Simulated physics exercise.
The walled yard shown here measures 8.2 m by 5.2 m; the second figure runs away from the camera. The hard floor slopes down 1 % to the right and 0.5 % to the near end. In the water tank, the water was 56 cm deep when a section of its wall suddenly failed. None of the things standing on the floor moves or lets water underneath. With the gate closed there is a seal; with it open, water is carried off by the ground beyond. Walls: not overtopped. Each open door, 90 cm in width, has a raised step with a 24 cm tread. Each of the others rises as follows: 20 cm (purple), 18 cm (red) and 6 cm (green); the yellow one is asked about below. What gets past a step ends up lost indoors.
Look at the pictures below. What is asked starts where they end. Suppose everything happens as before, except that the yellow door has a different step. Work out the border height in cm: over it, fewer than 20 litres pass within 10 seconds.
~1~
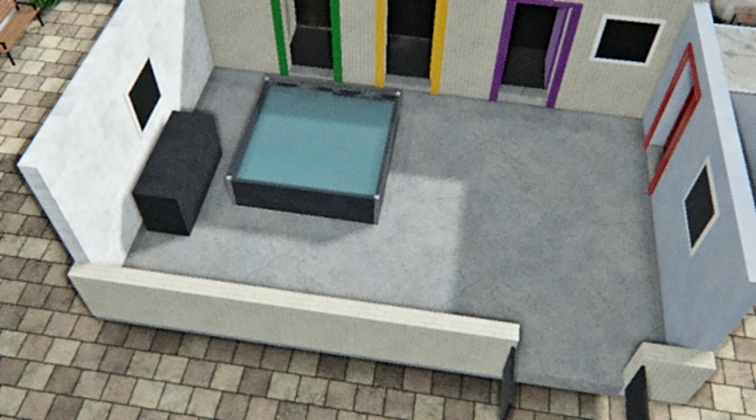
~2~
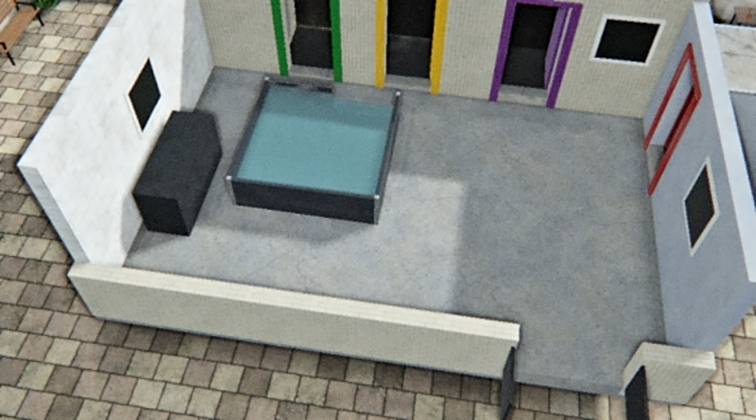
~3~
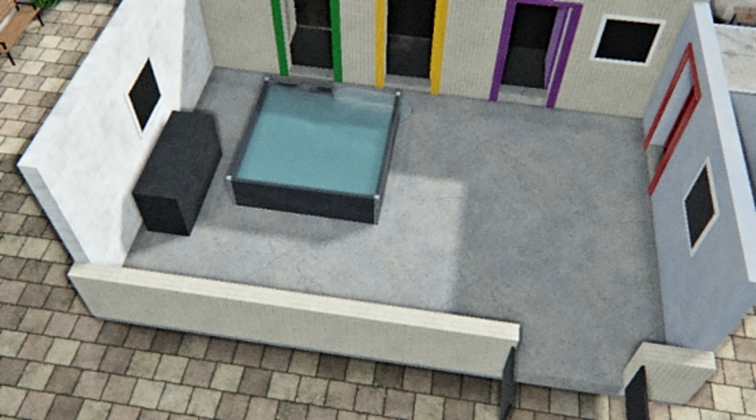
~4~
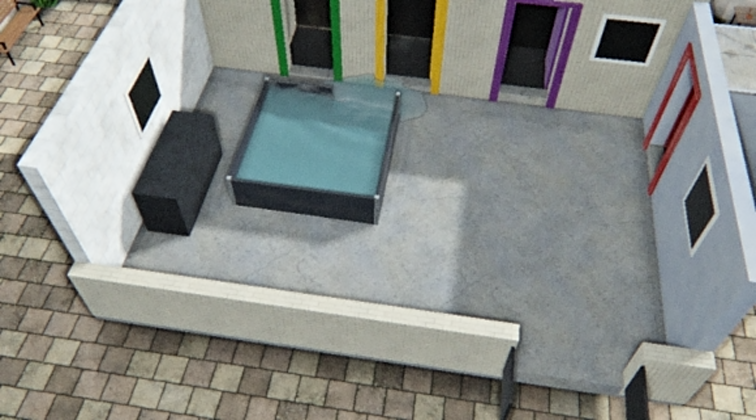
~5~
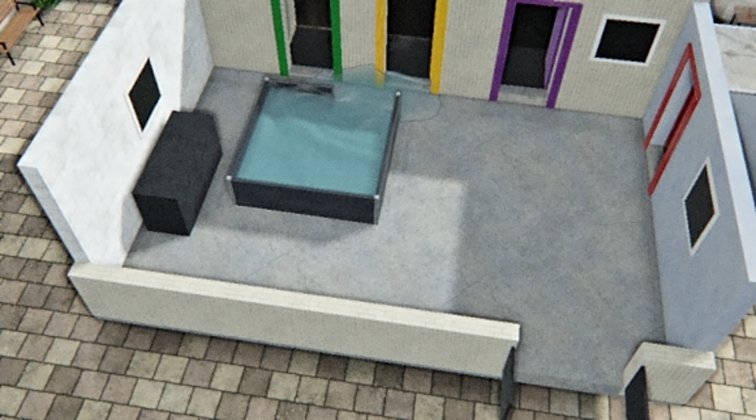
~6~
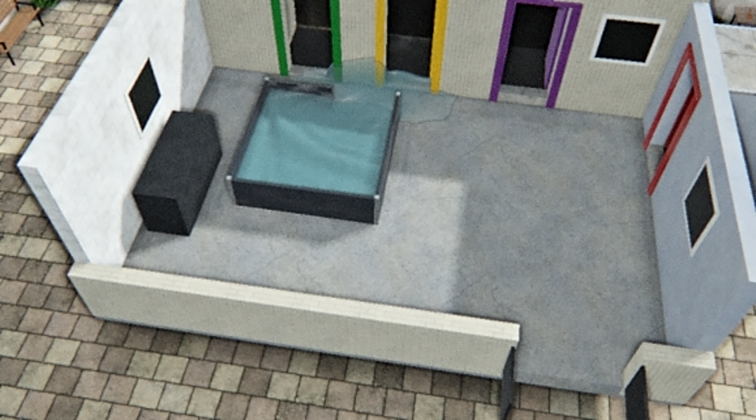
Border at about 37 cm.
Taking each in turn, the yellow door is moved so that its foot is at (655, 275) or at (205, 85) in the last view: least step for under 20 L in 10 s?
Minimums: Roughly 5.5 cm and 22 cm.
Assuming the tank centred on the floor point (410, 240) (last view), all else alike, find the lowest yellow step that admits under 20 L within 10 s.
At least some 16 centimetres tall.
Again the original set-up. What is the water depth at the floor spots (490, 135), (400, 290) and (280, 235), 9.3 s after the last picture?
Close to 2, 2 and 0 cm deep.
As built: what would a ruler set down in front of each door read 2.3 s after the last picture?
Centimetres: Yellow = 27, purple = 6, red = 15, green = 10.
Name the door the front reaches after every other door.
I'd say the red door.
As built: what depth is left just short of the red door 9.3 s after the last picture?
About 8.5 centimetres.
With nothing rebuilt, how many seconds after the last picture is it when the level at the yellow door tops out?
It peaks around 1.0 s.
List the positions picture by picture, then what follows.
In the first picture, the water tank at (318, 138) is whole and still, 56 cm deep; the yellow door at (409, 47) is dry.
In the second picture, water pours out on the far side and has run 0.3 m, to a hidden place; about 10 cm deep outside, 56 cm at the back.
In the third picture, water pours out on the far side and has run 0.7 m, to a hidden place; about 10 cm deep outside, 56 cm at the back.
In the fourth picture, the front is at (386, 79), 1.0 m from the gap on the far side; 1.5 m2 of floor is wet, 56 cm left at the back.
In the fifth picture, the front is at (406, 77), 1.1 m from the gap on the far side; 1.9 m2 of floor is wet, 57 cm left at the back.
In the sixth picture, the front is at (451, 96), 1.3 m from the gap on the far side; 2.1 m2 of floor is wet, 56 cm left at the back; water is at the yellow door at (409, 47).
Then, 0.7 s after the last picture water covers 10 % of the floor, deepest (44 cm) near (368, 90); 34 cm at the yellow door, 98 litres in over its 11 cm step.
Then, 2.3 s after the last picture water covers 35 % of the floor, deepest (31 cm) near (368, 90); 27 cm at the yellow door, 330 litres in over its 11 cm step.
Then, 9.3 s after the last picture water covers 75 % of the floor, deepest (12 cm) near (248, 154); 11 cm at the yellow door, 495 litres in over its 11 cm step.
At the yellow door as built, the water peaked near 35 cm, 0.9 s after the last picture.
Run again over the same 10 s with other heights there, 33 litres in over 34 cm, 0 litres over 46.5 cm. The limit of 20 litres is kept from about 37 cm up.
